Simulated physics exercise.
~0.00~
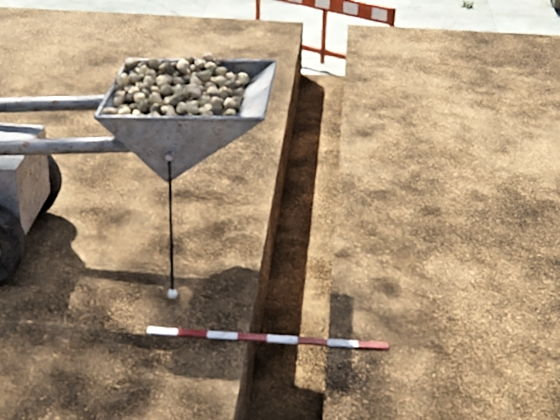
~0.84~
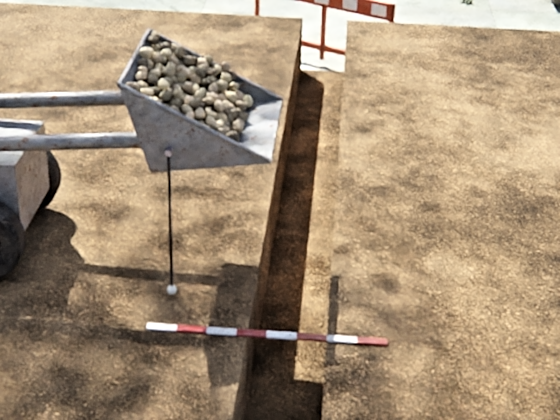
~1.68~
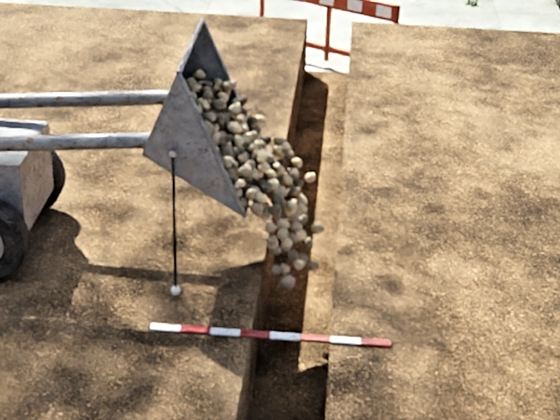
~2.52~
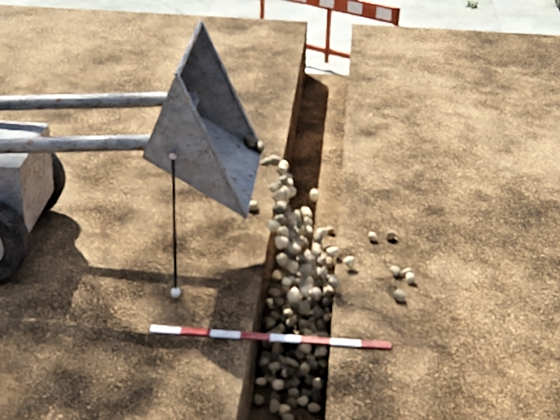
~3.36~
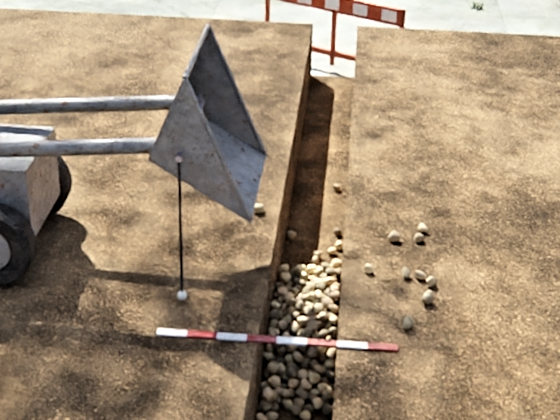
On a patch of bare brown ground cut by a narrow trench, a loader at the left holds a grey metal bucket heaped with rounded cobbles. A red and white striped pole lies across the trench, with a barrier behind. The bucket tips forward to the right, and the stones slide toward its lip. They pour out in a thick stream and tumble into the trench, while a few bounce onto the ground beyond. At the end the bucket hangs steeply tilted and empty, most of the cobbles lie piled in the trench, and a few rest scattered on the right side.
